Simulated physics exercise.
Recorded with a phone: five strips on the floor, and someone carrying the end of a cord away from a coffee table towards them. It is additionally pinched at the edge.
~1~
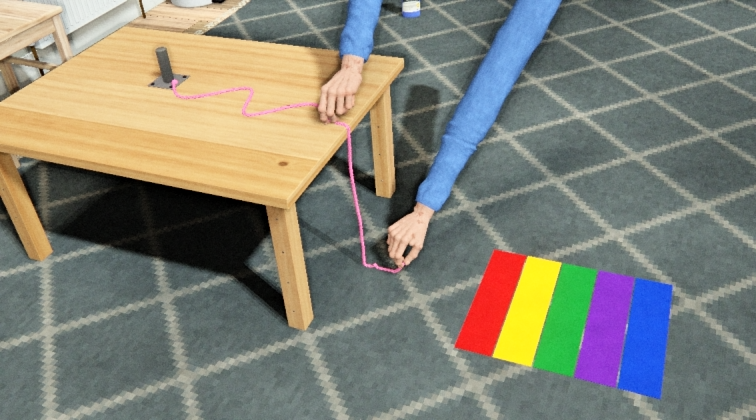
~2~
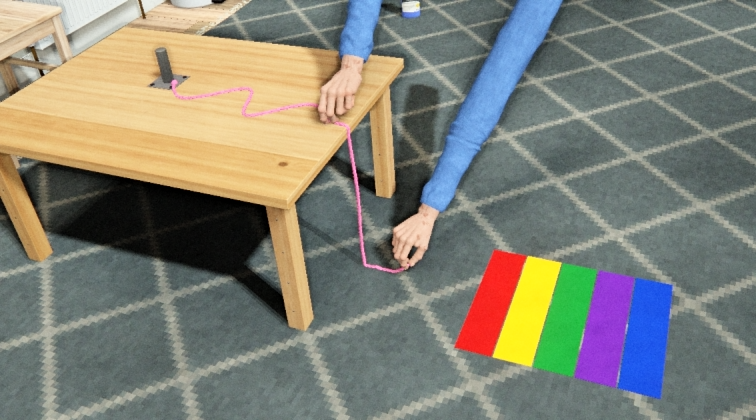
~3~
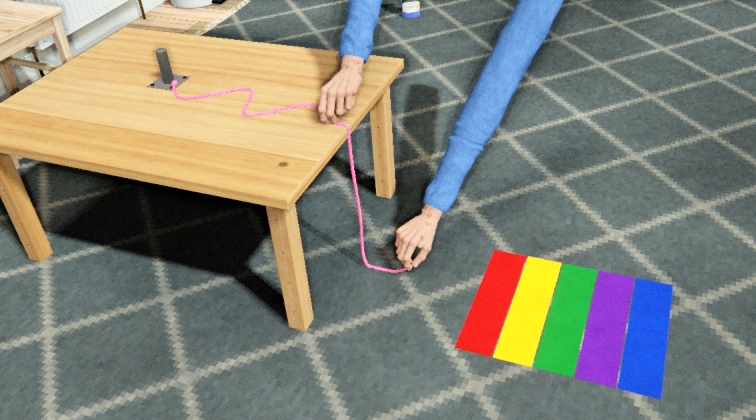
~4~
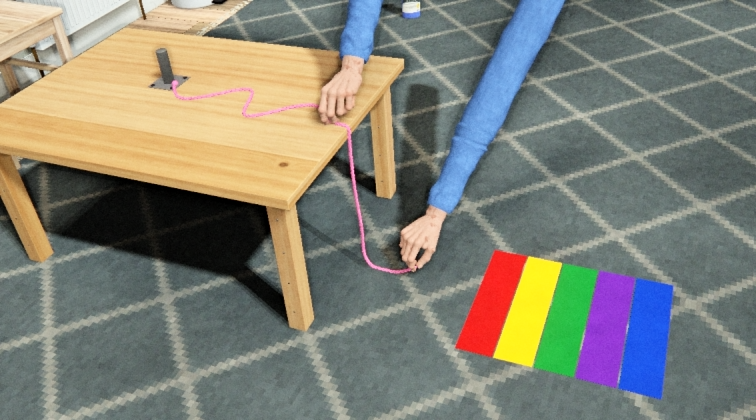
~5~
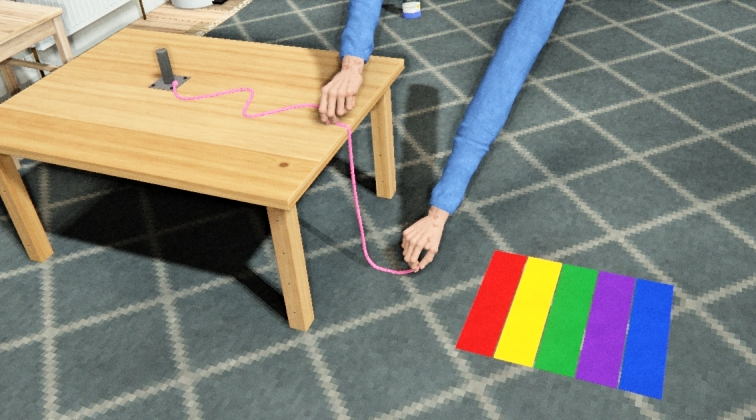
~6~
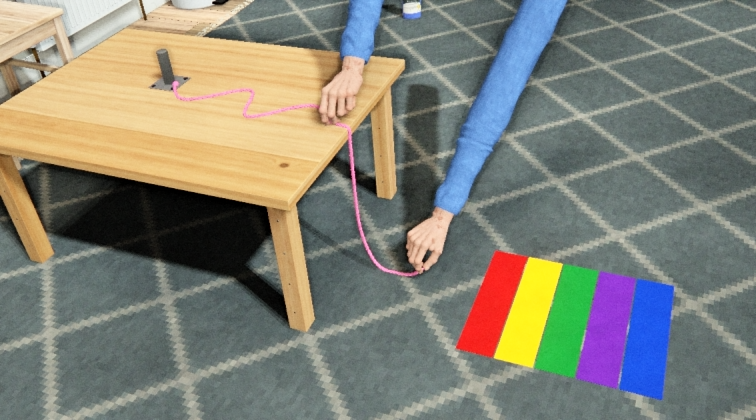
A hand in a blue sleeve drew the end of a pink cord slightly rightward just above the carpet, near five coloured strips, while another hand pinched the cord at the wooden table's edge.
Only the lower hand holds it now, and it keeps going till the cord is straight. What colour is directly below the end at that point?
The colour below it is purple.
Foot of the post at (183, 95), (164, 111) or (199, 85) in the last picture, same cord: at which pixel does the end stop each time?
One per try, in order: (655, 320), (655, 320), (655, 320).
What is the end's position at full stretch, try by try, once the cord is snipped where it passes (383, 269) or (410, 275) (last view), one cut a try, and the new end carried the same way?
About (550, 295) and (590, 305).
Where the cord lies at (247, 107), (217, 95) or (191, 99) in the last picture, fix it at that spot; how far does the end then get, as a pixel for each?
Per try (px, approx.): (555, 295); (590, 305); (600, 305).
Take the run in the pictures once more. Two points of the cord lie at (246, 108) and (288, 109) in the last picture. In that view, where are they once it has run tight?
In that view they sit near (293, 109) and near (346, 121).
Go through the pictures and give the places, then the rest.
The first picture shows end (403, 264); red (480, 332); yellow (518, 341); green (558, 351); purple (599, 361); blue (642, 371).
The second picture shows end (408, 265); cord through (181, 98) (252, 92) (278, 110) (332, 122) (357, 187) (362, 248).
The third picture shows end (412, 266).
The fourth picture shows end (416, 267); cord through (181, 98) (252, 92) (278, 111) (332, 122) (354, 187) (363, 248).
The fifth picture shows end (418, 267).
The sixth picture shows end (423, 269); cord through (182, 99) (253, 93) (279, 111) (333, 123) (354, 187) (368, 249).
Soon after, end near (549, 296); over yellow.
Then, end near (591, 305); over purple.
At full stretch, end near (616, 310); over purple. It gets as far as the purple strip.
